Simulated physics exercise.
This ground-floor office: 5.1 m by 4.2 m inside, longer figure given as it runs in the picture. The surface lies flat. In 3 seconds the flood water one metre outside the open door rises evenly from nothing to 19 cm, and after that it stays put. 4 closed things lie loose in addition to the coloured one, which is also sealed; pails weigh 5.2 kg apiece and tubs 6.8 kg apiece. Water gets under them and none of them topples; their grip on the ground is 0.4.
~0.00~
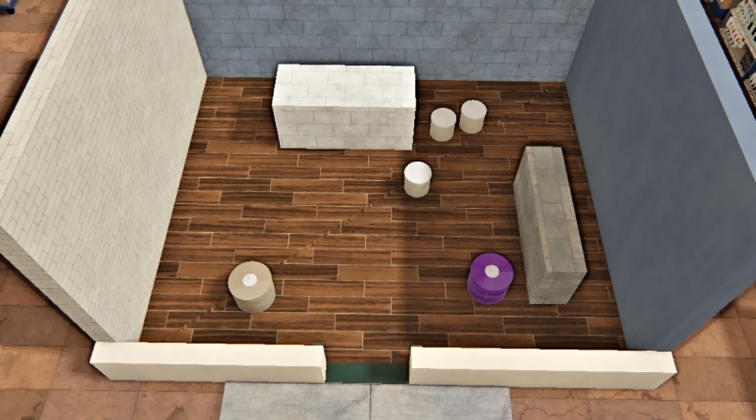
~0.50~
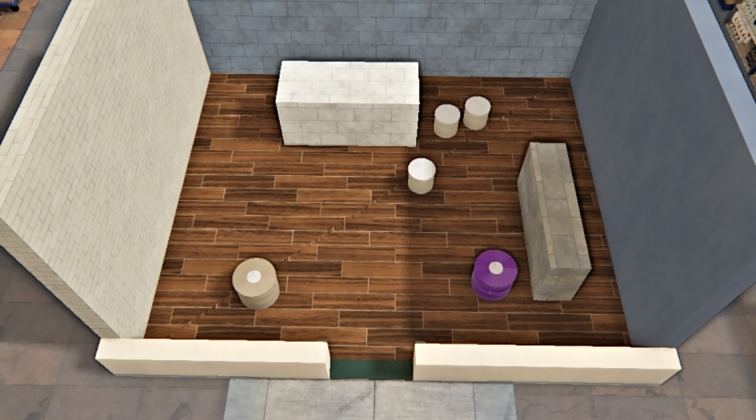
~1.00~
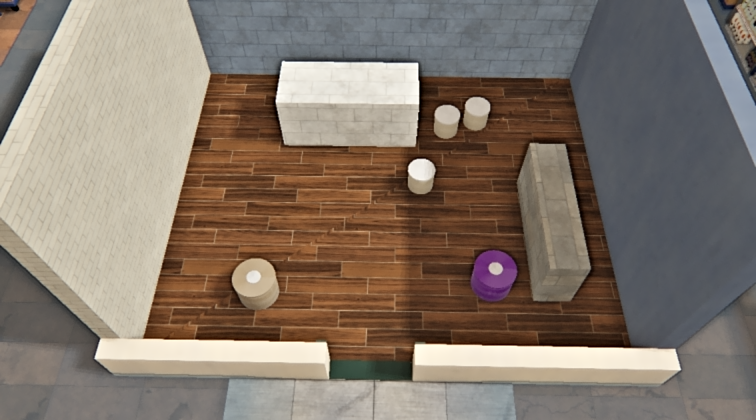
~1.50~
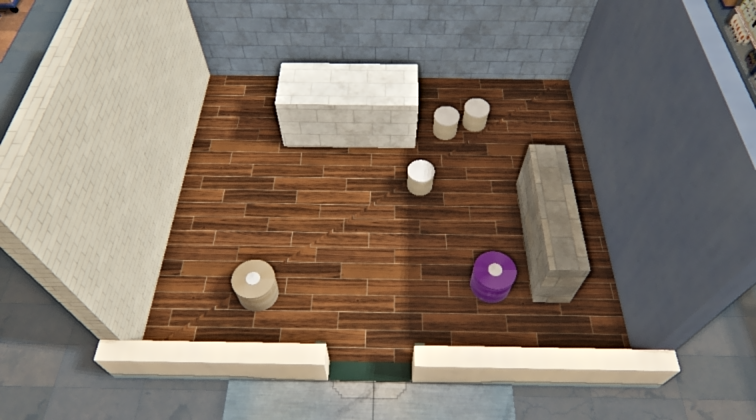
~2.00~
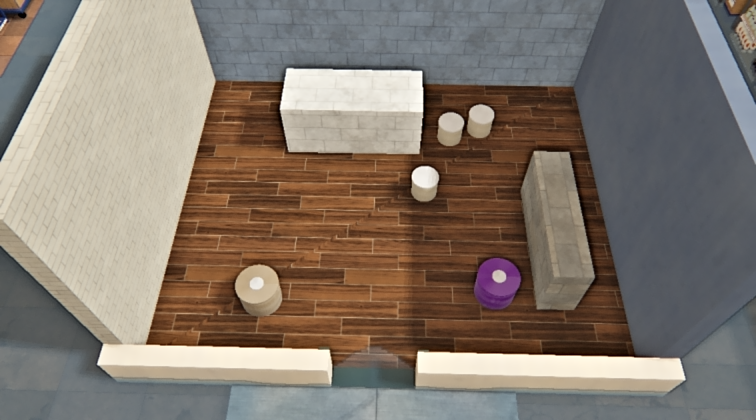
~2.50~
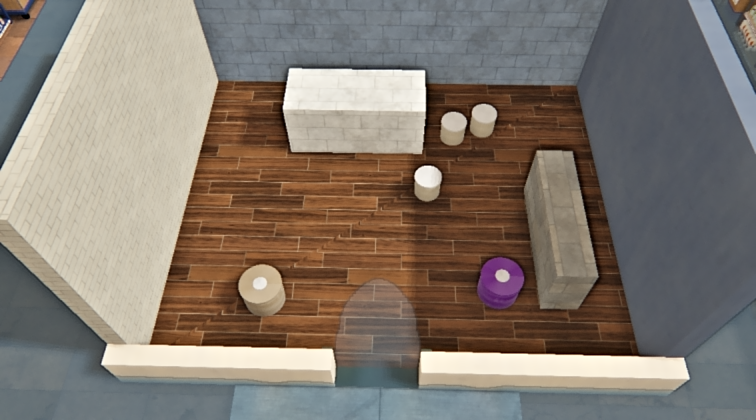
A walled room with a wooden floor stays still as clear water enters through the front gap.
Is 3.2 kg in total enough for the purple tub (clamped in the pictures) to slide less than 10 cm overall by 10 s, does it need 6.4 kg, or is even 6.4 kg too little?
It needs 6.4 kg.
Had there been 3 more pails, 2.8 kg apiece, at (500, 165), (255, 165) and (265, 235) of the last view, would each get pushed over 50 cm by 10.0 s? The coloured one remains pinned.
In that order: Over, past it, under.
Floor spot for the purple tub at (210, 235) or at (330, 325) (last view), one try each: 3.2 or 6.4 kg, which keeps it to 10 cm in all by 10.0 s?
In that order: Neither holds; neither is enough.
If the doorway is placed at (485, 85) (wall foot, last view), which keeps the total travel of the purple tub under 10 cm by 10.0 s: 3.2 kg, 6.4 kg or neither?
Short version: Neither mass is sufficient.
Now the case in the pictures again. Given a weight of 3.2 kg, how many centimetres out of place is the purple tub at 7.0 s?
I'd put it at about 20 cm.
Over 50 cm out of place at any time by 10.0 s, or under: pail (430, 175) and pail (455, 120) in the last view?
Respectively: Threshold exceeded and threshold not reached.
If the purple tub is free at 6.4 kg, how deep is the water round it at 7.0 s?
Depth: Approx. 2 cm.
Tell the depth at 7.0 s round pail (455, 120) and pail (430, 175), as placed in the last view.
I'd put it at 3 cm and 6 cm respectively.
After 3.5 s the purple tub would be 0 cm from its start with 3.2 kg and 0 cm from its start with 6.4 kg; 0 cm of water round it then.
After 4.5 s the purple tub would be 6 cm from its start with 3.2 kg and 0 cm from its start with 6.4 kg; 2 cm of water round it then.
After 7.0 s the purple tub would be 20 cm from its start with 3.2 kg and 0 cm from its start with 6.4 kg; 2 cm of water round it then.
After 10.0 s the purple tub would be 28 cm from its start with 3.2 kg and 0 cm from its start with 6.4 kg; 2 cm of water round it then.
